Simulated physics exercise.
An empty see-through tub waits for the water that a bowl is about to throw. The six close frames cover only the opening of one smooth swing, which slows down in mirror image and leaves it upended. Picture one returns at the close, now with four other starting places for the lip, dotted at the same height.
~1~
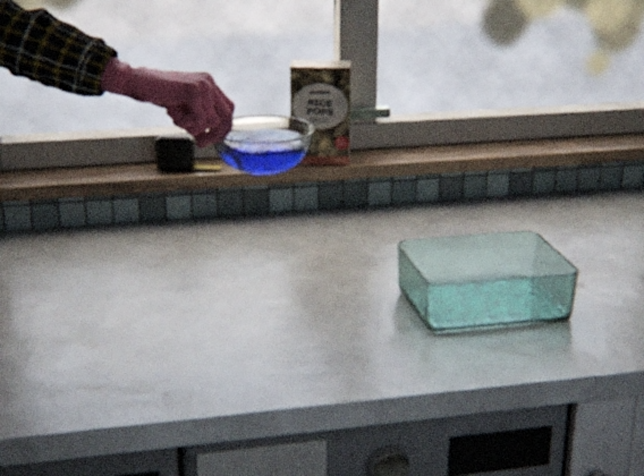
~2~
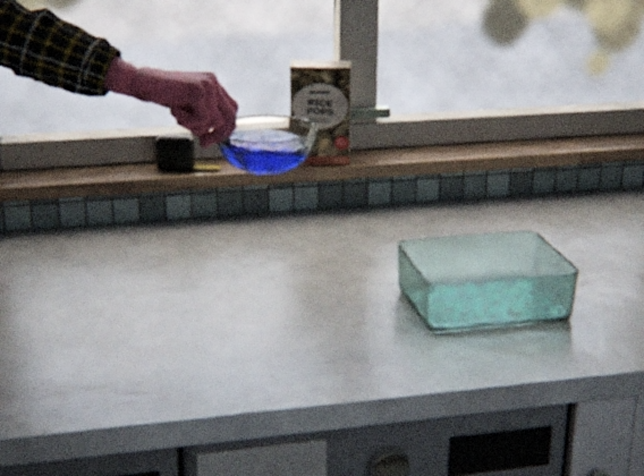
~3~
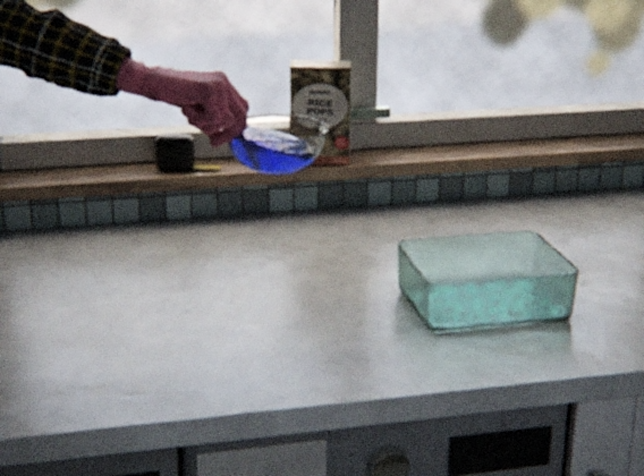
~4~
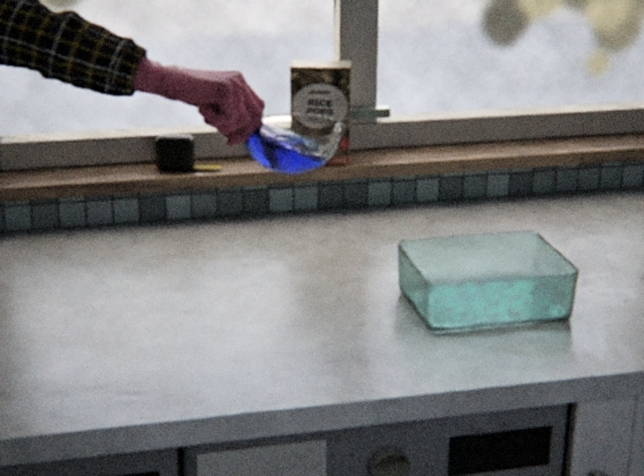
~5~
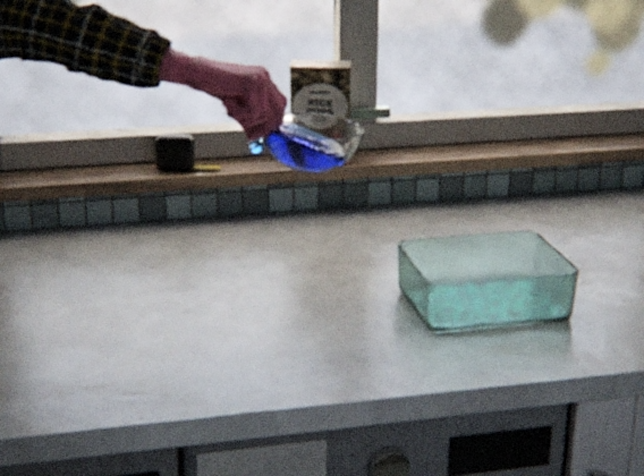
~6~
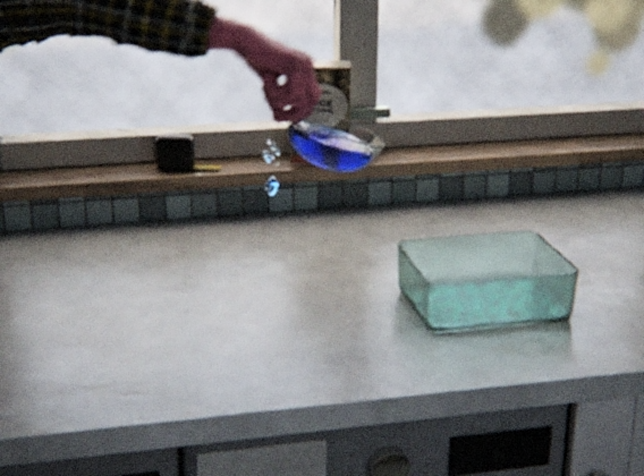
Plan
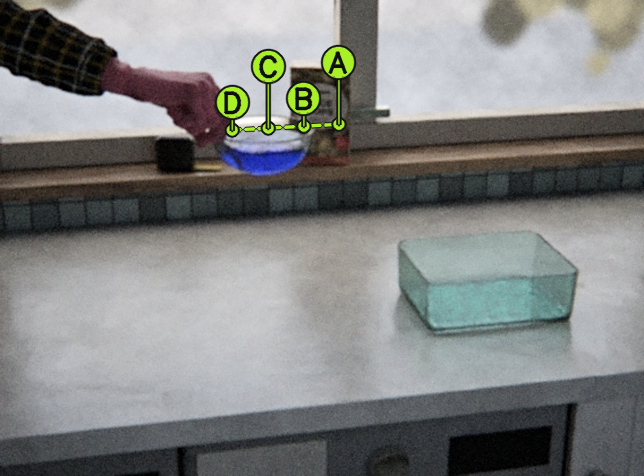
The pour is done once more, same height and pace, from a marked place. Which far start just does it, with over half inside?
C.
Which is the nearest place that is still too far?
The answer is D.
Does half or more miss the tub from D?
Yes.
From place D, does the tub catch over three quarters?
No, less.
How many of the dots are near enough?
Three of the four.
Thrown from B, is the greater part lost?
No.
In lime, A at (338, 124); B at (303, 126); C at (268, 128); D at (232, 130).
If A is chosen, about 66 % lands in the tub, 10 % falls short and 24 % goes beside or beyond.
If B is chosen, about 66 % lands in the tub, 11 % falls short and 23 % goes beside or beyond.
If C is chosen, about 61 % lands in the tub, 21 % falls short and 18 % goes beside or beyond.
If D is chosen, about 28 % lands in the tub, 67 % falls short and 5 % goes beside or beyond.
